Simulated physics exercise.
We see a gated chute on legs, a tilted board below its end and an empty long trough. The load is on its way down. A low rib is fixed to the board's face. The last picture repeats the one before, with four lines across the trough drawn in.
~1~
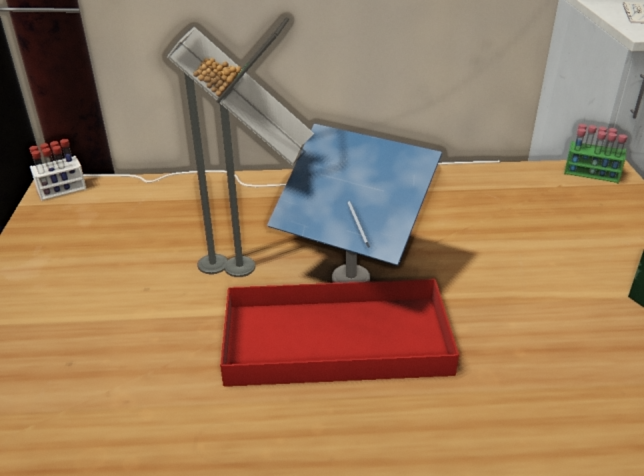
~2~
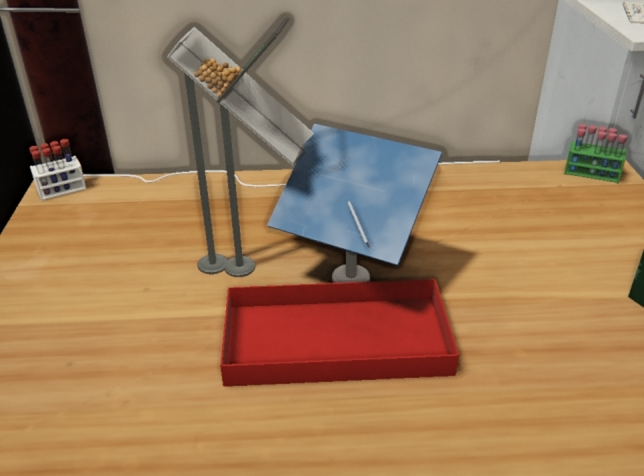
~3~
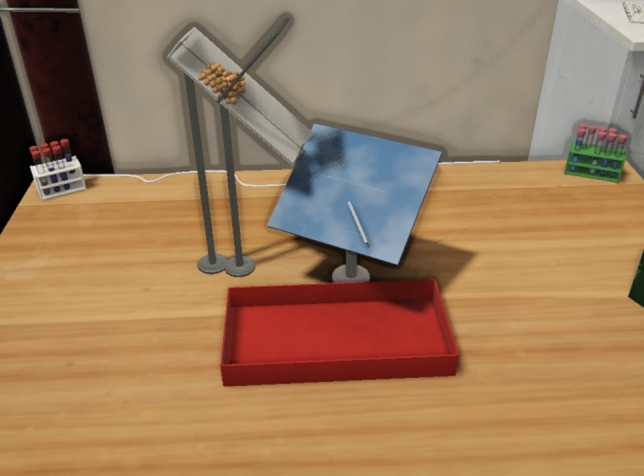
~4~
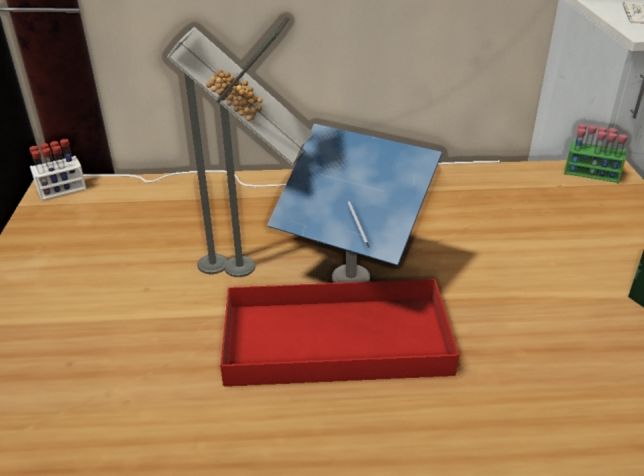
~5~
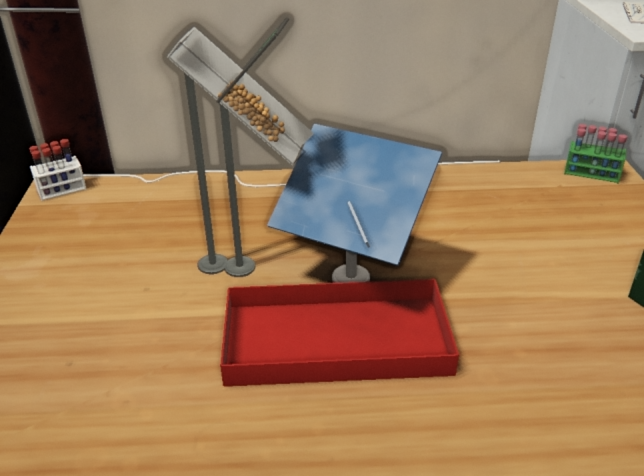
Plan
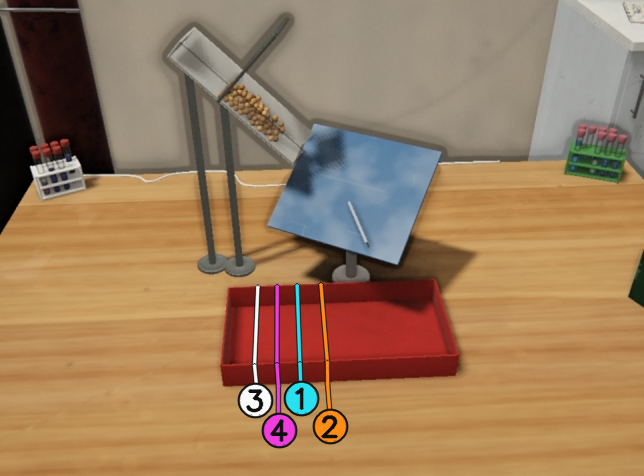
A tilted blue board stands on a wooden table before a beige wall, seen from slightly above by a still camera. A grey chute on two legs slopes down from the upper left to the board, with a red trough in front and tube racks at both sides. Small round orange-tan beads, bunched high in the chute, slide down it to the right, stretching into a longer cluster.
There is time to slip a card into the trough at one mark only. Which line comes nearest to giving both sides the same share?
2 beats the others.
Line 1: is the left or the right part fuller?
The right side.
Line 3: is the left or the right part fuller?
The right side.
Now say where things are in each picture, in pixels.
Load behind the gate at (219, 76), round wooden beads; lip of the chute at (297, 155), sloping fairly steeply, in the first frame.
Middle of the board at (353, 189), tilted fairly steeply; middle of its low edge at (329, 244); of its high edge at (375, 137), in the second frame.
Front corners of the trough at (221, 366) and (458, 355), empty; front of the load at (242, 90), in the third frame.
Middle of the load at (240, 94); its front at (259, 108), about a third of the way to the lip; rib from (349, 202) to (366, 242), in the fourth frame.
Middle of the load at (251, 105); its front at (282, 131), about two thirds of the way to the lip, in the fifth frame.
On the marked copy, line 1 crosses the front rim at (299, 362); line 2 crosses the front rim at (327, 361); line 3 crosses the front rim at (254, 364); line 4 crosses the front rim at (276, 363).
For line 1, of what is caught, a small part on the left of the divider, most on the right.
For line 2, of what is caught, about a third on the left of the divider, about two thirds on the right.
For line 3, of what is caught, a small part on the left of the divider, nearly all on the right.
For line 4, of what is caught, a small part on the left of the divider, nearly all on the right.
